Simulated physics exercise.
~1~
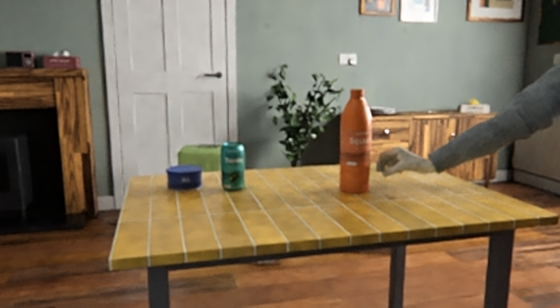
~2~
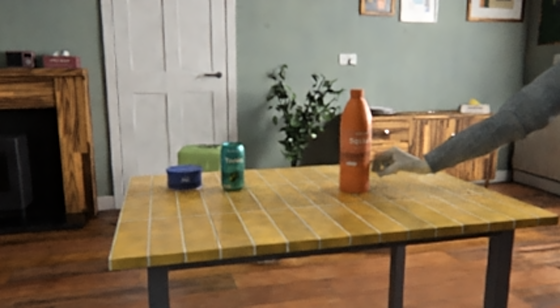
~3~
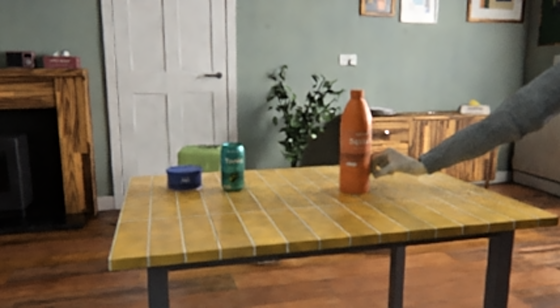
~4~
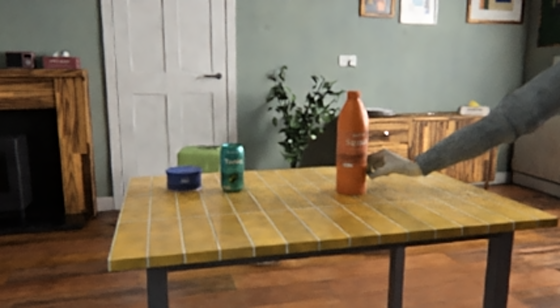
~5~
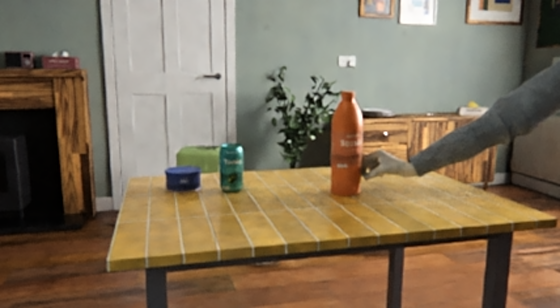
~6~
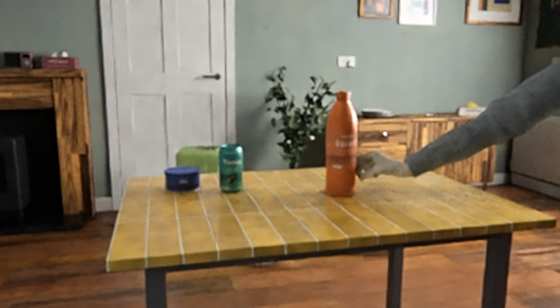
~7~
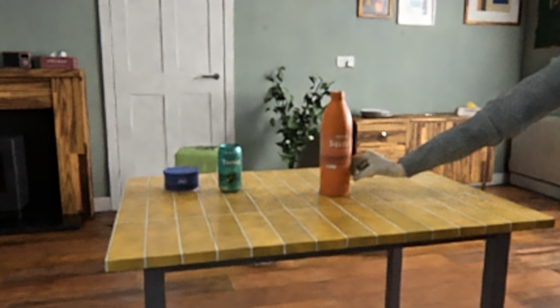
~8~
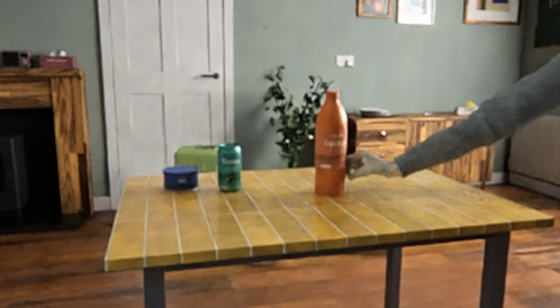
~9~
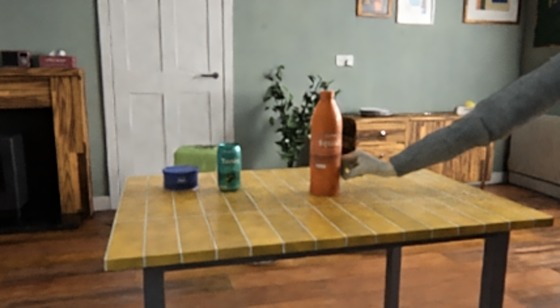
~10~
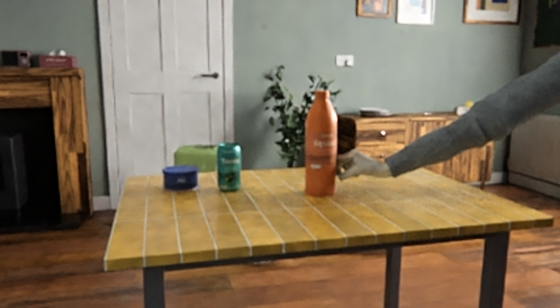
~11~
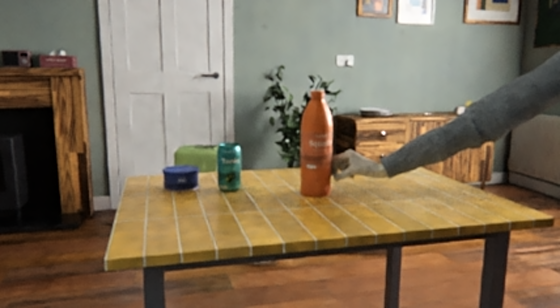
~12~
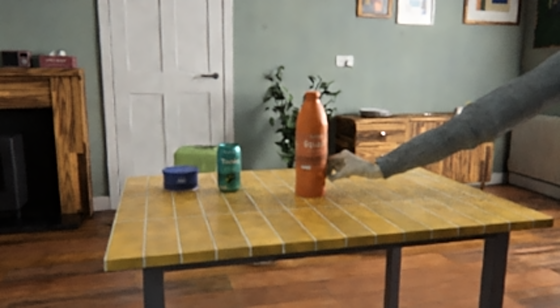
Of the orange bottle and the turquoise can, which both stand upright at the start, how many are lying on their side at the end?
None of them are lying down at the end. The orange bottle has slid to the left but still stands, and the turquoise can stays upright in its place.
